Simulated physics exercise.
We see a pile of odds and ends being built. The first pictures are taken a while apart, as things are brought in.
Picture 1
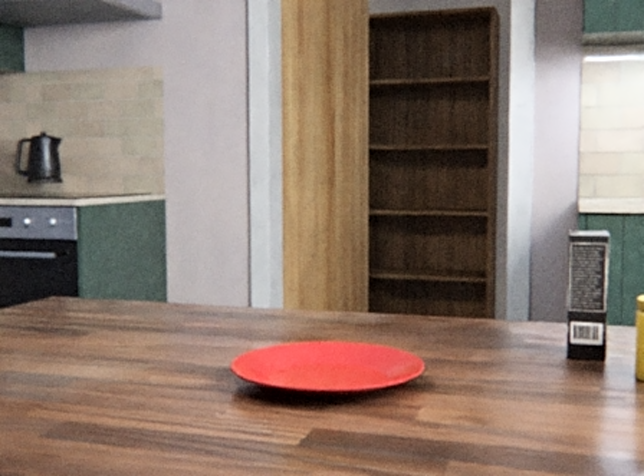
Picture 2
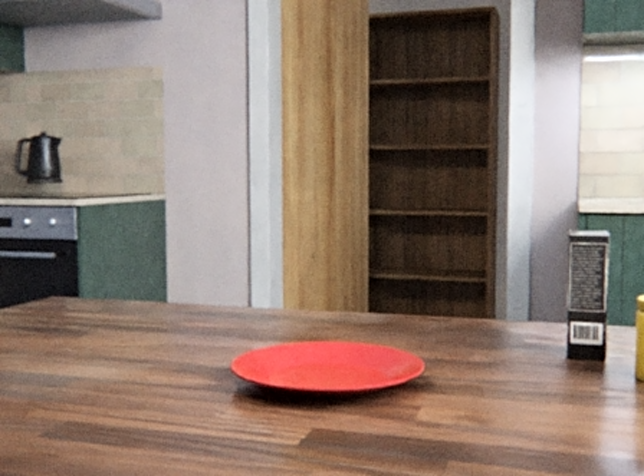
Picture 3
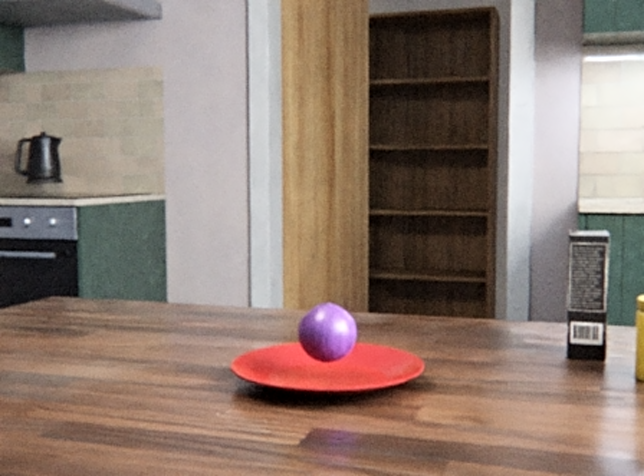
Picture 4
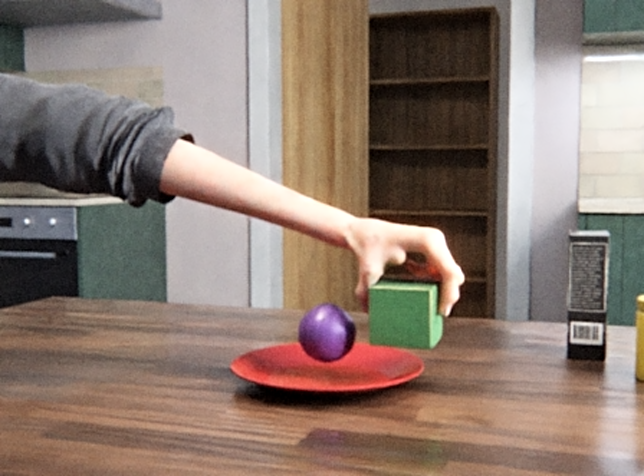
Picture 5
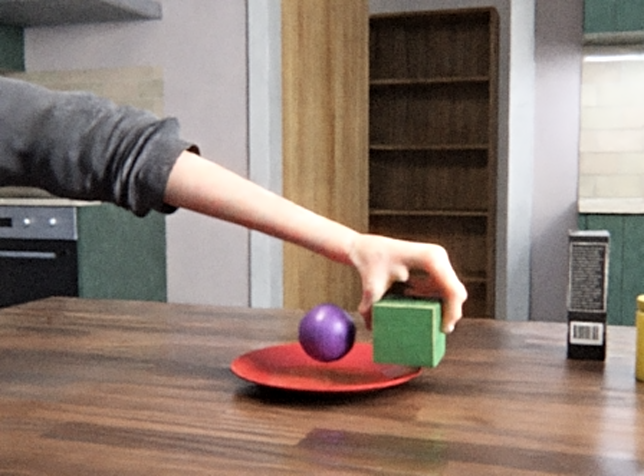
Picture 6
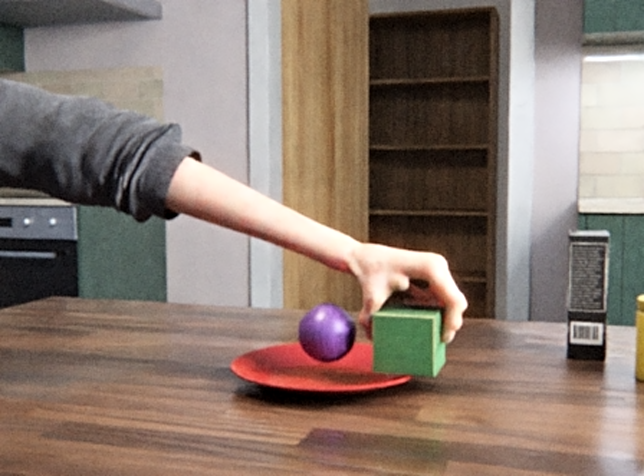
On a wooden kitchen table, a red plate sits alone near a dark box, and then a purple ball appears on it. An arm in a grey sleeve reaches in from the left, holding a green block beside the ball, and lowers it slightly at the plate's right side.
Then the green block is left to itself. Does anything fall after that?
It holds.
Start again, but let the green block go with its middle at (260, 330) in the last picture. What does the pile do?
Then it keeps its balance.
Then, 0.30 s later than the last frame, all is still.
Then, 0.70 s later than the last frame, green block resting near (410, 340).
When it is over, all 5 as before. End places, in pixels of the last picture, green block near (410, 340). The pile keeps its balance.
